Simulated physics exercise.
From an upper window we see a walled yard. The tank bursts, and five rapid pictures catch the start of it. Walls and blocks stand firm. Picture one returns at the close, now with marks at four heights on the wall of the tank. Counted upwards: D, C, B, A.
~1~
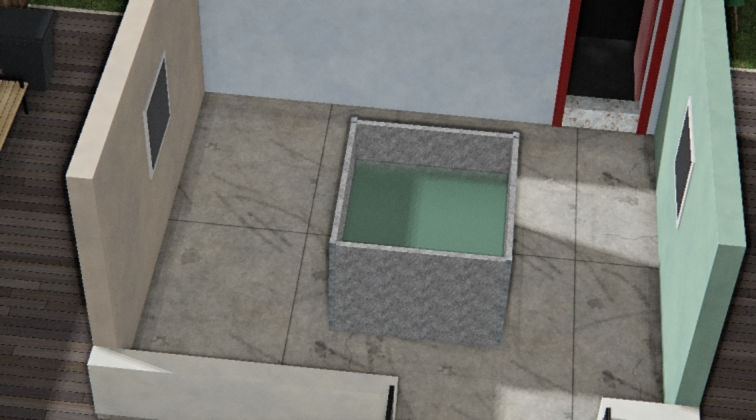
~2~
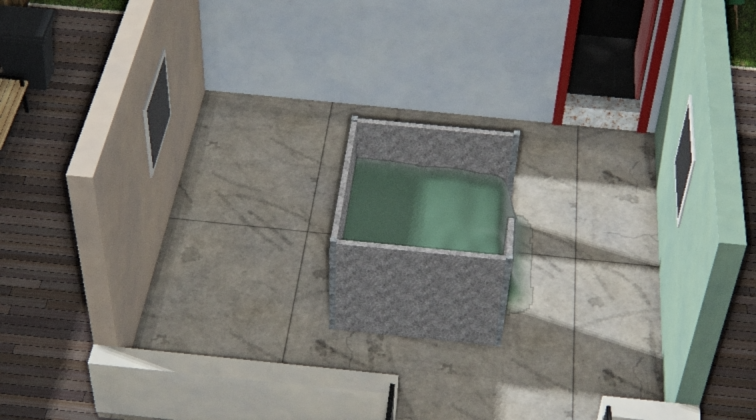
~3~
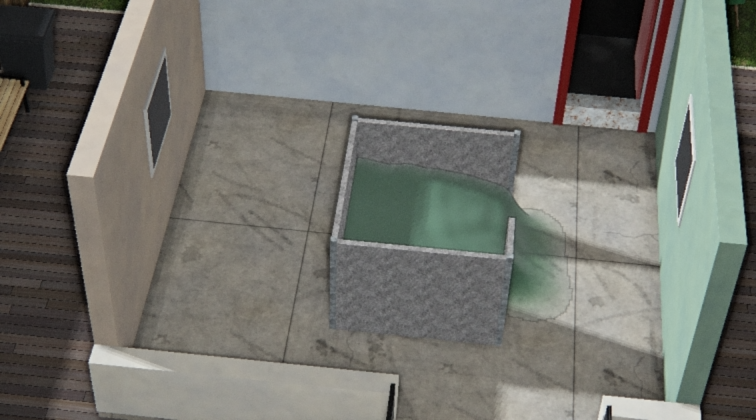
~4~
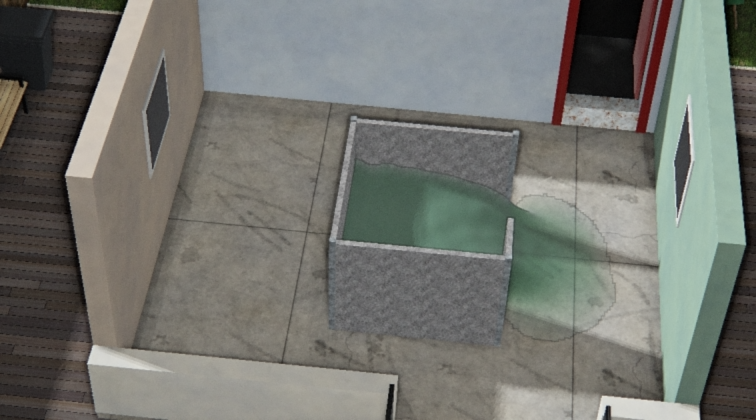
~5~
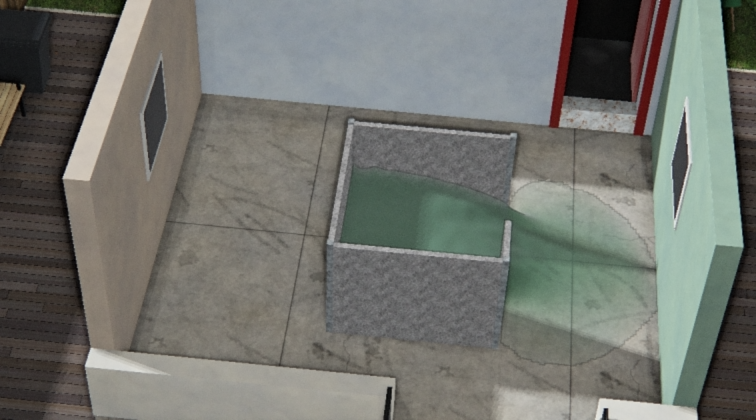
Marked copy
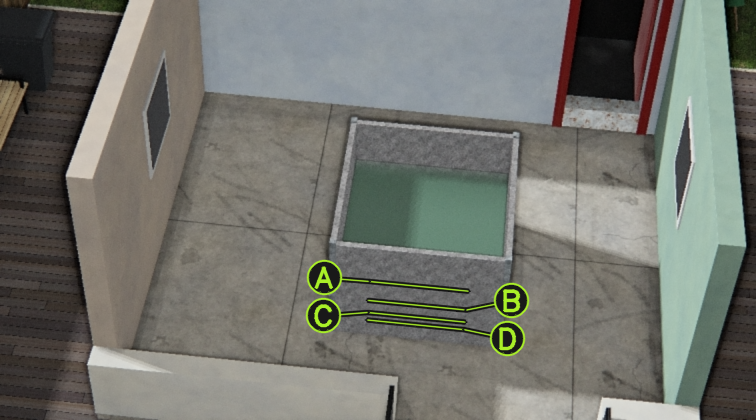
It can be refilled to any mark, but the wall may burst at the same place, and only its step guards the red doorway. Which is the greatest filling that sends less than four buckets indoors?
Line B.
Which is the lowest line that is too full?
That would be A.
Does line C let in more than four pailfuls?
No, that is safe.
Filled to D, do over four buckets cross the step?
No, that is safe.
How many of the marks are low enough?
Three.
On the marked copy, A at (418, 286); B at (417, 305); C at (416, 317); D at (415, 324); from the bottom up D, C, B, A.
Choosing A, about 8 bucketfuls get in.
Choosing B, a bucket or two gets in.
Choosing C, nothing gets over.
Choosing D, nothing gets over.
